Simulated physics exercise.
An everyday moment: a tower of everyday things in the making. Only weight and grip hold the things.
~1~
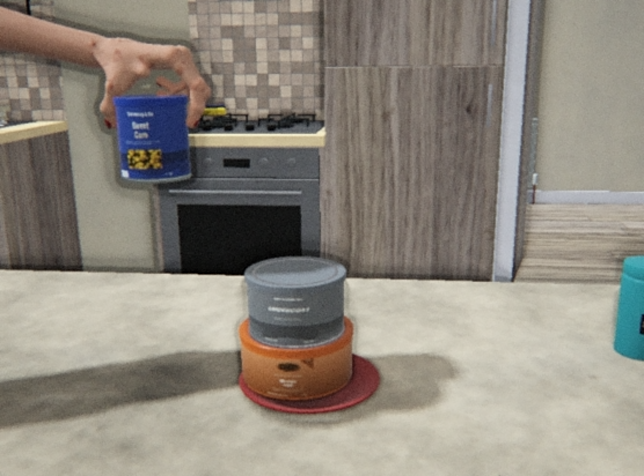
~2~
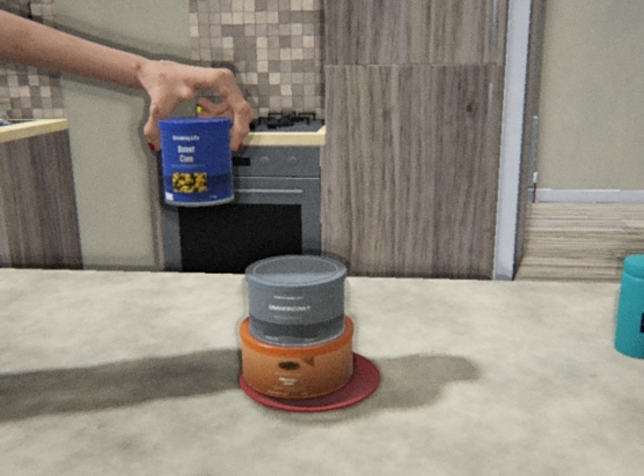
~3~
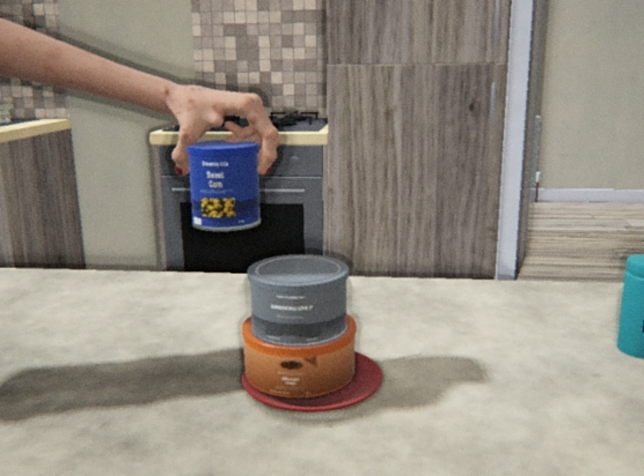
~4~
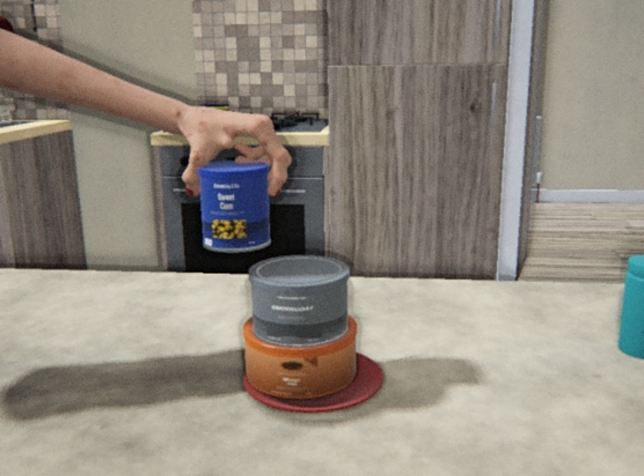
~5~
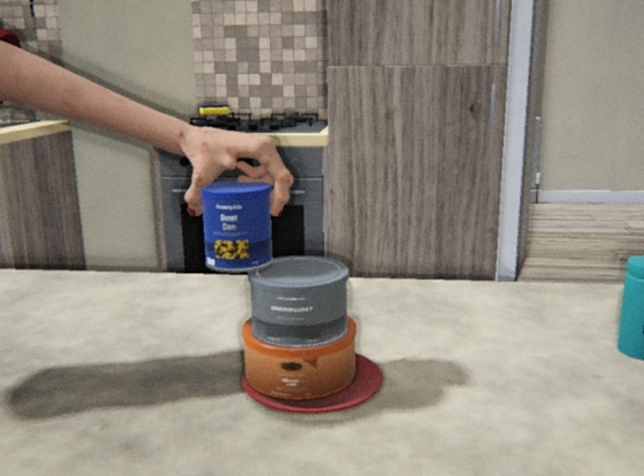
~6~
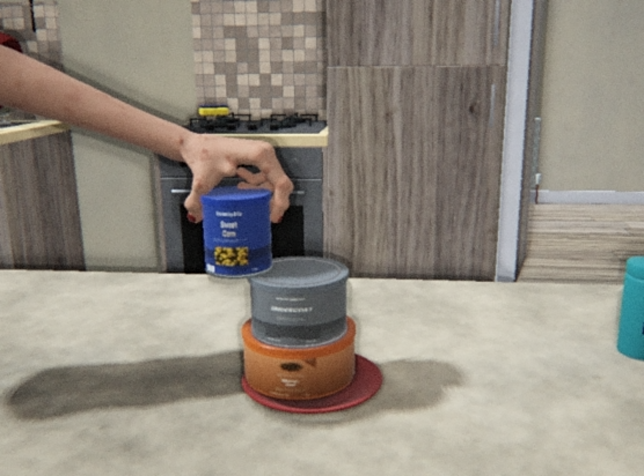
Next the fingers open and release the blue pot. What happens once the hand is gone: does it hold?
Outcome: The pile loses its balance.
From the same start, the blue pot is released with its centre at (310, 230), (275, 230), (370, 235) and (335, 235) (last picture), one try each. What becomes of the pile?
In the first case it keeps its balance; in the second case it stays up; in the third case it loses its balance; in the fourth case it stays up.
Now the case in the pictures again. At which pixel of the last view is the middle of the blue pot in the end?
Around (187, 358).
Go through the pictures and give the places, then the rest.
In the first picture, on its way; blue pot (154, 137); grey tub (296, 301).
In the second picture, on its way; blue pot (197, 160).
In the third picture, on its way; blue pot (225, 184); grey tub (299, 299).
In the fourth picture, on its way; blue pot (235, 205).
In the fifth picture, on its way; blue pot (238, 225); grey tub (299, 300).
In the sixth picture, in place under the hand; blue pot (238, 231).
Then, 0.20 s past the last view, blue pot rocked 23° from its first pose near (224, 238).
Then, 0.30 s past the last view, blue pot now fallen.
Then, 0.40 s past the last view, things are still on the move.
Finally, fallen, blue pot; the other 4 still in place. Final places as the last picture's camera would see them, blue pot near (187, 358). The pile comes apart.
